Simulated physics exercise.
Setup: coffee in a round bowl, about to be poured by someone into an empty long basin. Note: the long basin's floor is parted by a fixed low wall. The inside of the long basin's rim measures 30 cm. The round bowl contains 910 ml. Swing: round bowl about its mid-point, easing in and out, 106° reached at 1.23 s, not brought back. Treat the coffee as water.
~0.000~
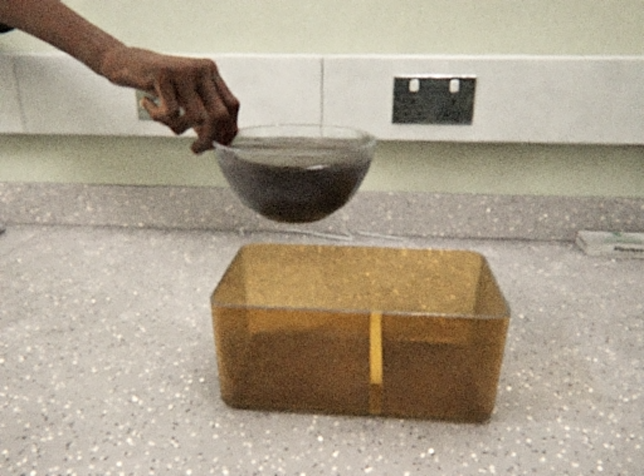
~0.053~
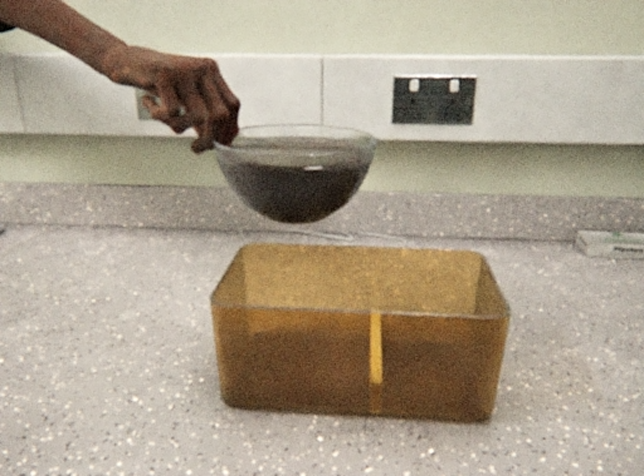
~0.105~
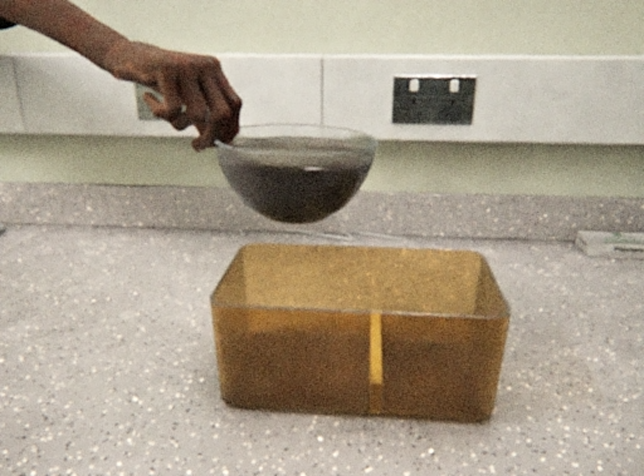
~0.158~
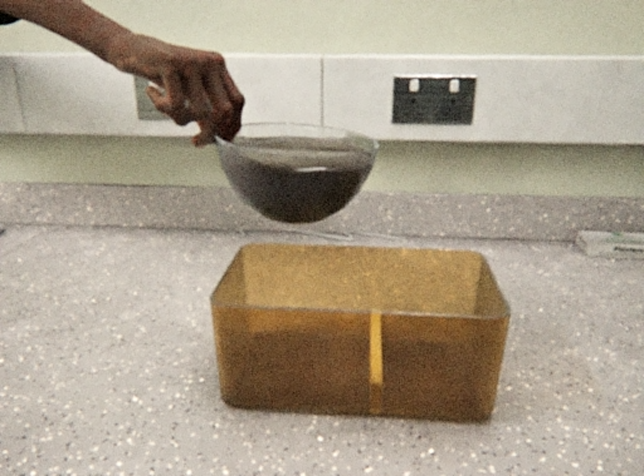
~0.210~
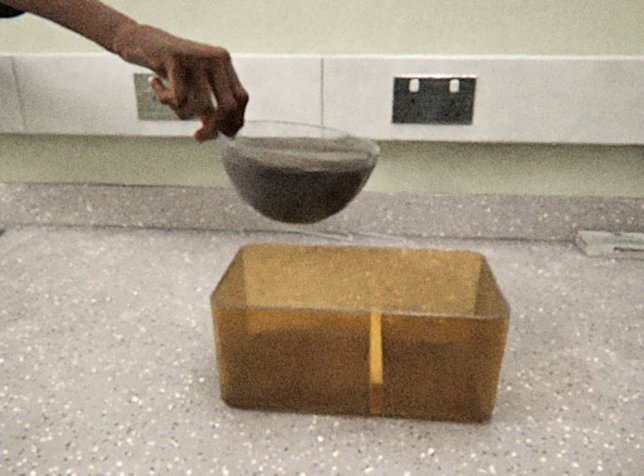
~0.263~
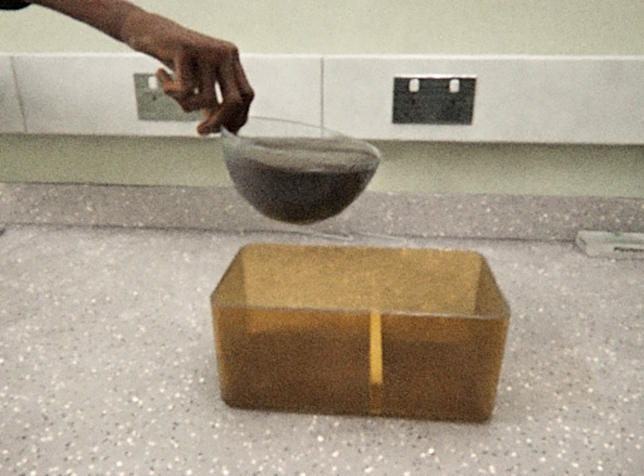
The footage shows a hand holding a clear round bowl of dark liquid above an amber, long basin on a speckled countertop. The bowl stays nearly level at first, then the hand gradually tilts it slightly to the right.
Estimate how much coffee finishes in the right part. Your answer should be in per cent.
I would say 80 per cent.
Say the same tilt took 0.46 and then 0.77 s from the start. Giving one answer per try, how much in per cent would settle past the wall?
Respectively 55 and 70 %.
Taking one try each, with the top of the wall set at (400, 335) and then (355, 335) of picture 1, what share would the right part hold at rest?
First 75, then 95 per cent.
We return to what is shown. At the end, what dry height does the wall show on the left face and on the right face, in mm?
Looks like roughly 34 mm on the left and roughly 2 mm on the right.
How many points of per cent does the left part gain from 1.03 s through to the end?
About 7 percent.
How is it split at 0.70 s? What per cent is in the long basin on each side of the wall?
Left side near 0, right side near 26.
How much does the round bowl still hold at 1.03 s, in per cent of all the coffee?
Near 1 percent, more or less.
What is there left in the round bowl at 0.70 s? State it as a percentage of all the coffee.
Roughly 44 %.
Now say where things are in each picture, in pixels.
In the first frame, it leans 0°; its right rim is at (375, 141); the coffee meets the walls at (224, 148) and (371, 151); the long basin's rim runs from (227, 271) to (495, 282); the wall's top is at (376, 343).
In the second frame, it leans 0°; its right rim is at (376, 142); the coffee meets the walls at (224, 148) and (371, 151).
In the third frame, it leans 2°; its right rim is at (376, 144); the coffee meets the walls at (224, 147) and (371, 153).
In the fourth frame, it leans 4°; its right rim is at (378, 147); the coffee meets the walls at (225, 147) and (372, 154).
In the fifth frame, it leans 7°; its right rim is at (379, 152); the coffee meets the walls at (228, 146) and (374, 154).
In the sixth frame, it leans 12°; its right rim is at (380, 158); the coffee meets the walls at (231, 148) and (378, 155).
Then, 0.70 s in, the tilt is 65° and 44 per cent is still to pour, 0 is left of the wall and 27 right of it.
Then, 1.03 s in, the tilt is 99° and 1 per cent is still to pour, 12 is left of the wall and 83 right of it.
Then, 1.36 s in, the tilt is 106° and 0 per cent is still to pour, 15 is left of the wall and 84 right of it.
Then, 1.73 s in, the tilt is 106° and 0 per cent is still to pour, 18 is left of the wall and 81 right of it.
Finally, 19 per cent lies left of the wall, 80 right of it and 1 outside.
